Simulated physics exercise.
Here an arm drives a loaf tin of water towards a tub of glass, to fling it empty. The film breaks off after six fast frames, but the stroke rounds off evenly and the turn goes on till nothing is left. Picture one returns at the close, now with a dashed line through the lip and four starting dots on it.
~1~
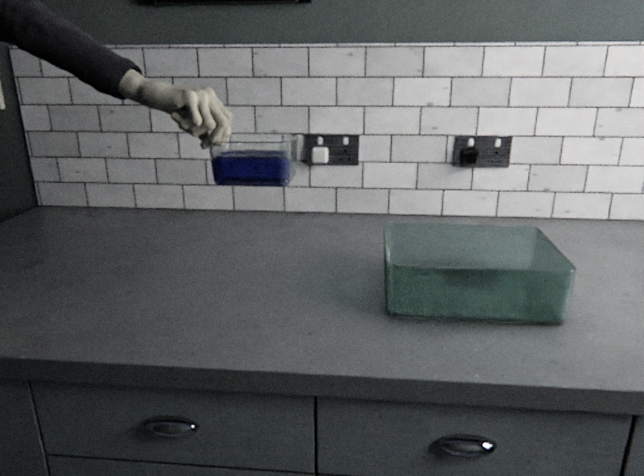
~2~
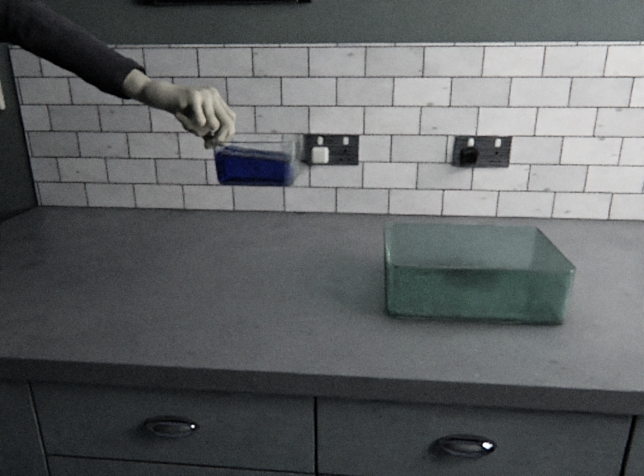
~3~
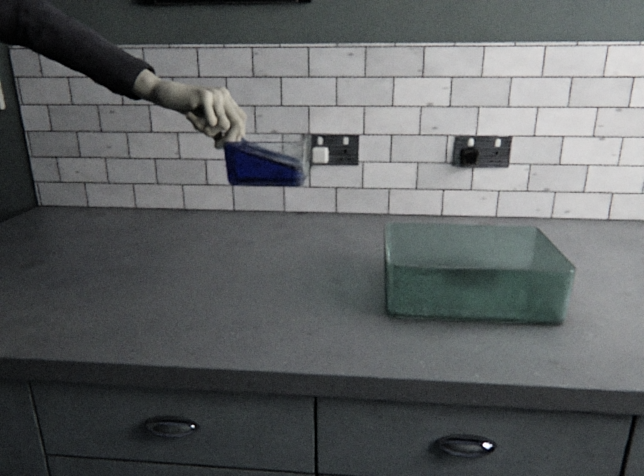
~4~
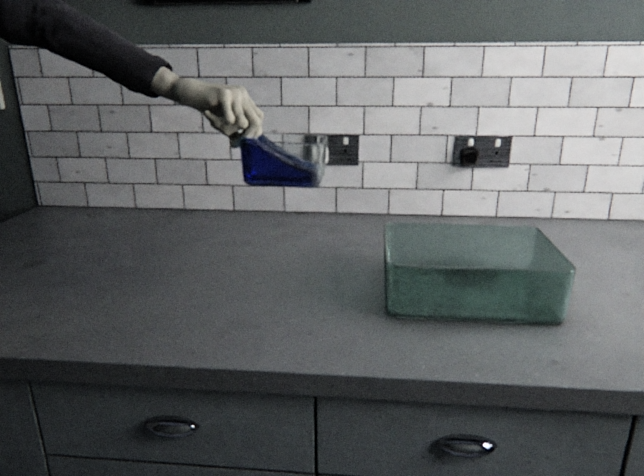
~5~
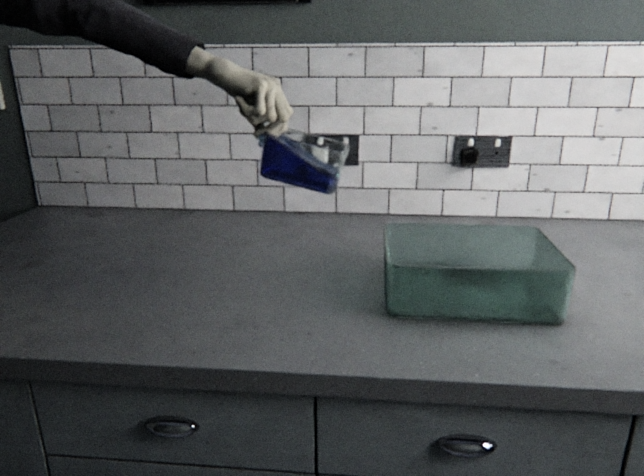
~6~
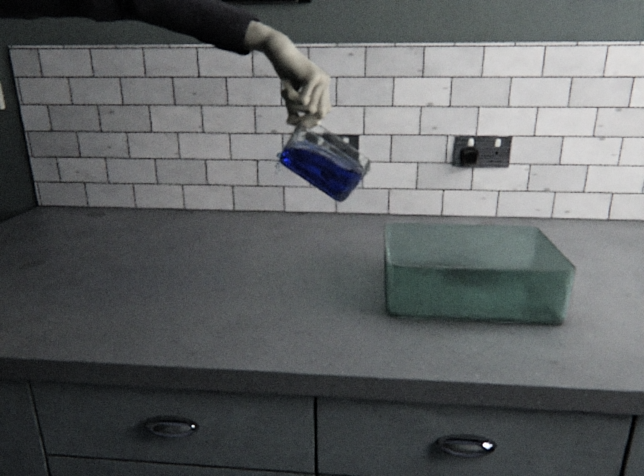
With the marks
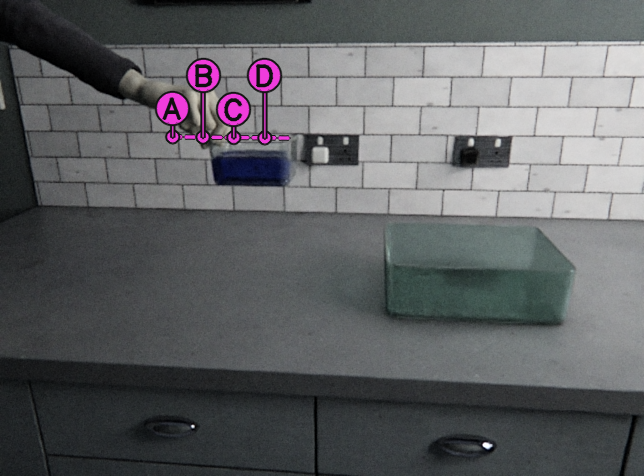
A pale hand on a dark-sleeved arm, reaching in from the upper left, holds a small clear container of vivid blue liquid above a grey kitchen counter, seen from the front by a still camera. A larger green glass tub sits on the right, before white brick tiles and dark sockets. The hand carries the container rightward, the liquid sloshing up its left side, then tilts it down to the right.
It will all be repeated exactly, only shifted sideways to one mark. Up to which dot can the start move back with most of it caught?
Spot C just does it.
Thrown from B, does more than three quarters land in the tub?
No, less.
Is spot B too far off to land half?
Yes, it does.
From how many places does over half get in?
Two of the four.
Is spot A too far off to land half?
Yes, that goes wrong.
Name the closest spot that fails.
That would be B.
On the marked copy, A at (172, 136); B at (203, 137); C at (233, 137); D at (264, 137).
If A is chosen, about 0 % lands in the tub, 98 % falls short.
If B is chosen, about 27 % lands in the tub, 69 % falls short and 5 % goes beside or beyond.
If C is chosen, about 75 % lands in the tub, 17 % falls short and 8 % goes beside or beyond.
If D is chosen, about 80 % lands in the tub, 6 % falls short and 13 % goes beside or beyond.
